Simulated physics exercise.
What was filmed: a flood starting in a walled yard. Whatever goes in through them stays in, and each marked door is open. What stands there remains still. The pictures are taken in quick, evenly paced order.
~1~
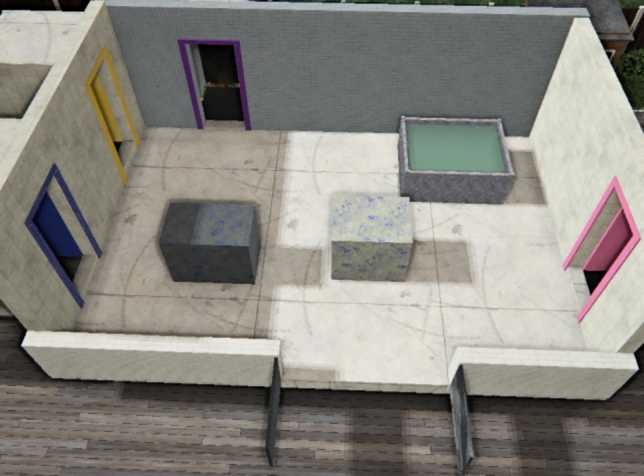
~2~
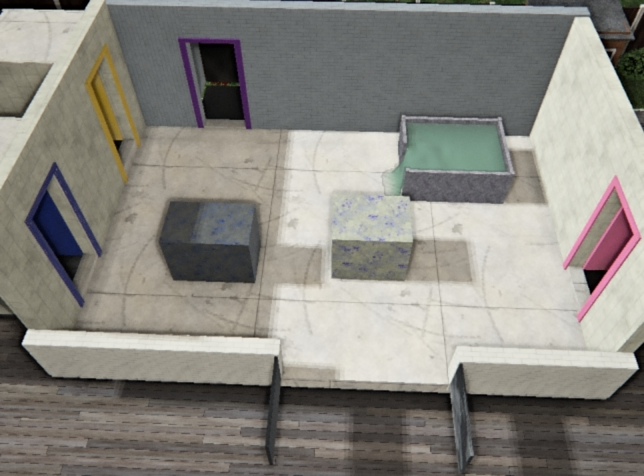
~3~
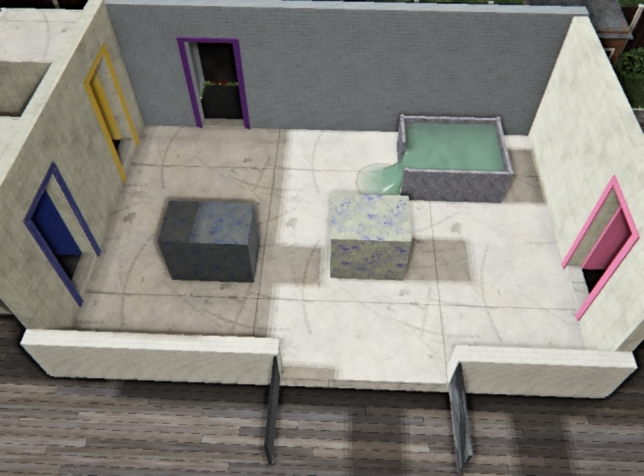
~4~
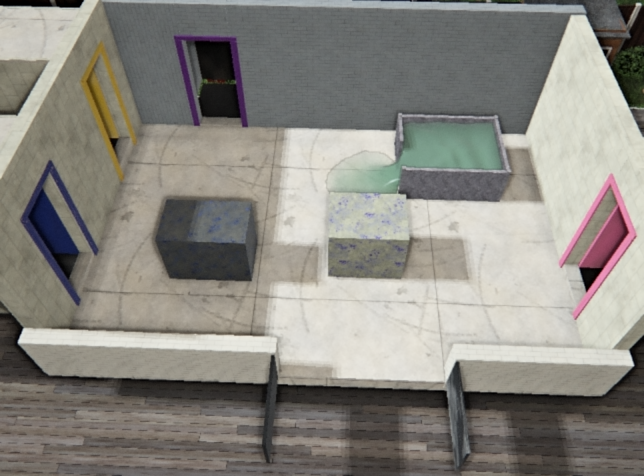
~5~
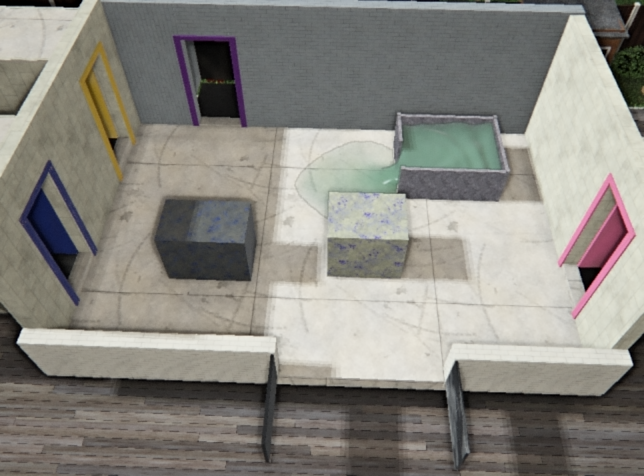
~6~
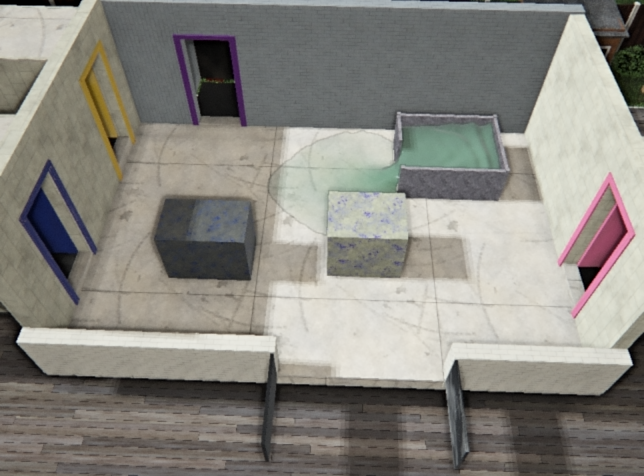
Green water poured out of the left side of a stone tank in a walled yard and spread leftward across the pale floor, passing behind the nearer speckled block in a widening, thinning sheet.
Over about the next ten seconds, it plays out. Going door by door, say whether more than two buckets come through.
At the end, the blue door will be at or under the cap. The pink door will be at or under the cap. The purple door will be over the cap. The yellow door will be at or under the cap.
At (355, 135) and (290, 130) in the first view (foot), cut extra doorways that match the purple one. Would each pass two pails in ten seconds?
Well, the earlier one is below the limit, while the later one is above the limit.
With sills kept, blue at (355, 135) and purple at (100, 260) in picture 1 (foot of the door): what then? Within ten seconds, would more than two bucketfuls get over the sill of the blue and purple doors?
As I see it, the blue door stays within the limit and the purple door tops the limit.
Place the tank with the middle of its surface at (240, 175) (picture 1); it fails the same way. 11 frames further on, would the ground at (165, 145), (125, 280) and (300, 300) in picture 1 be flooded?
Taking the three spots in that order, I'd say drenched, then drenched, then spared.
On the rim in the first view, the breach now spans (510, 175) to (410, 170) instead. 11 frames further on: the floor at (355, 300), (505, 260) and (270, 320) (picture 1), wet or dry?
Point by point: Untouched, swamped and untouched.
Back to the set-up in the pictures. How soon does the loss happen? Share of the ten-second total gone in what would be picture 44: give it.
Near 35 %.
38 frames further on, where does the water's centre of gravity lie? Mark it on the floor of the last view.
The water's centre sits above (264, 204).
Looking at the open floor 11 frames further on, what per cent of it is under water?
I'd estimate some 45 per cent.
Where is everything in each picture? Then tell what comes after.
The first picture shows still water in the open tank at (454, 148).
In the second picture, the front is at a hidden place, out from the gap at (405, 175).
In the third picture, the front is at (359, 183), out from the gap at (403, 176).
In the fourth picture, the front is at a hidden place, out from the gap at (401, 175).
In the fifth picture, the front is at (300, 187), out from the gap at (400, 175).
In the sixth picture, water pours out at (400, 174) and has run to (274, 193).
A moment on, water covers 30 % of the floor; the blue door not reached, the pink door not reached, the purple door not reached, the yellow door not reached.
Next, water covers 45 % of the floor; the blue door not reached, the pink door not reached, the purple door wet at the sill, nothing in, the yellow door wet at the sill, nothing in.
Then, water covers 50 % of the floor; the blue door wet at the sill, nothing in, the pink door not reached, the purple door under two buckets in, the yellow door wet at the sill, nothing in.
Later, water covers 60 % of the floor; the blue door wet at the sill, nothing in, the pink door not reached, the purple door over two buckets in, the yellow door wet at the sill, nothing in.
In the end, water covers 75 % of the floor; the blue door wet at the sill, nothing in, the pink door not reached, the purple door over two buckets in, the yellow door wet at the sill, nothing in.
